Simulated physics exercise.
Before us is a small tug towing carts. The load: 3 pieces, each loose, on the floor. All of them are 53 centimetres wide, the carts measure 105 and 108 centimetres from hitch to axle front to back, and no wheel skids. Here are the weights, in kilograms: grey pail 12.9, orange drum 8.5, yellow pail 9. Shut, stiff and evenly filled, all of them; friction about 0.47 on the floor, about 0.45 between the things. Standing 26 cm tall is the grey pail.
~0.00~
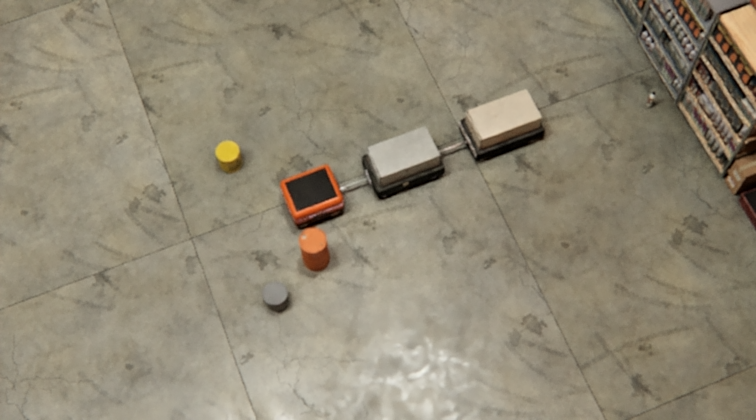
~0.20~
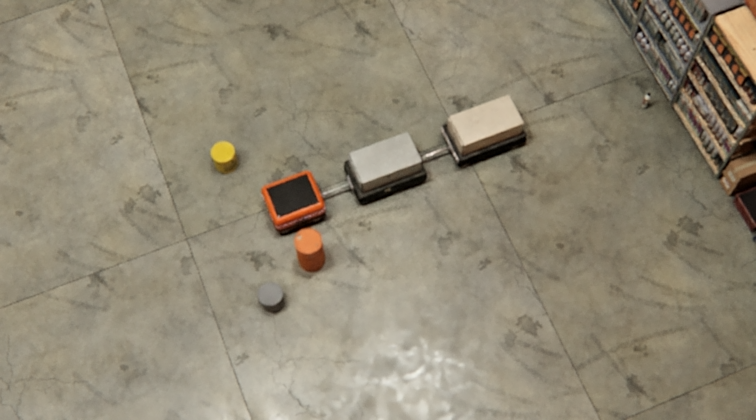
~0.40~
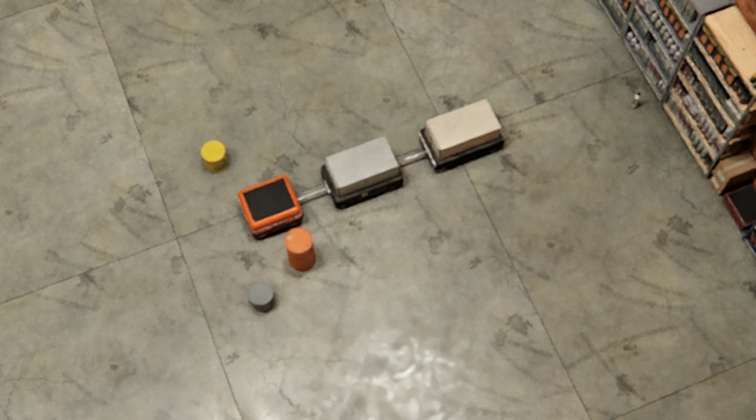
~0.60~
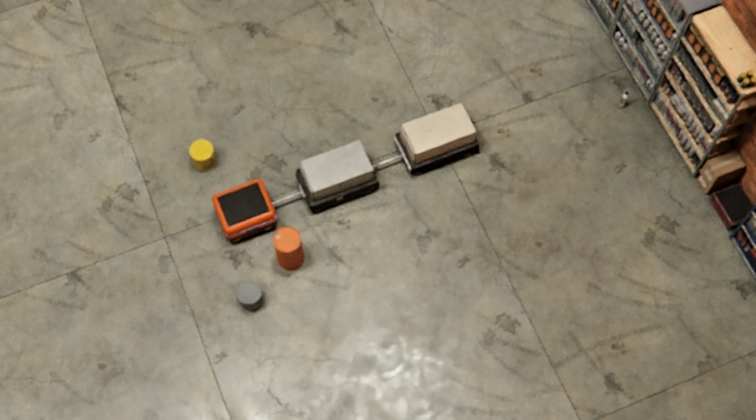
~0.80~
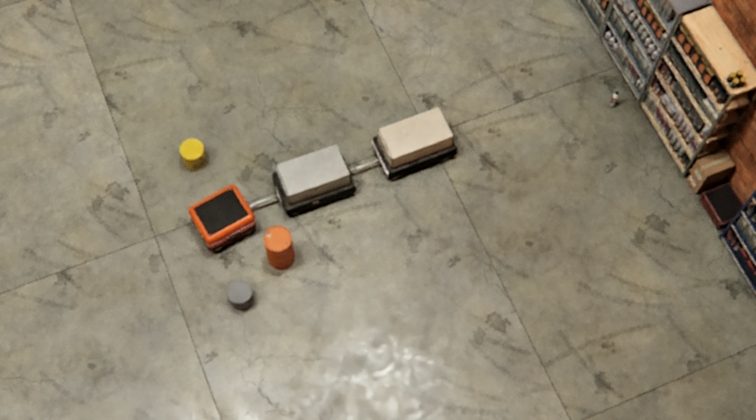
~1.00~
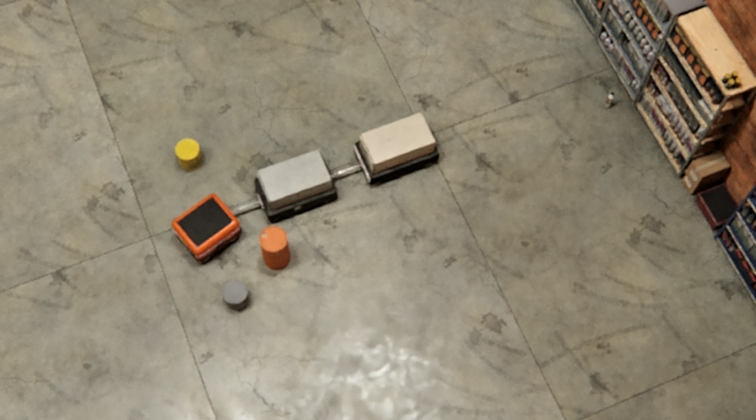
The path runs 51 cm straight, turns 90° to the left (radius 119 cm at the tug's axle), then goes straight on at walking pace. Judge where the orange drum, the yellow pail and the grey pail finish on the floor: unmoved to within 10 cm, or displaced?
The orange drum is displaced. The yellow pail is unmoved. The grey pail is displaced.
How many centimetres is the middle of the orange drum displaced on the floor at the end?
I'd say about 22 cm between start and finish.
After 2.70 s, tug 235 cm along.
After 4.50 s, tug 392 cm along; grey pail slid 38 cm near (249, 324); orange drum slid 21 cm near (279, 265).
At rest (6.9 s), not toppled but over 10 cm from the start, grey pail and orange drum; yellow pail in place, give or take 10 cm. Seen from the same camera at the end, orange drum near (280, 266), yellow pail near (189, 155).
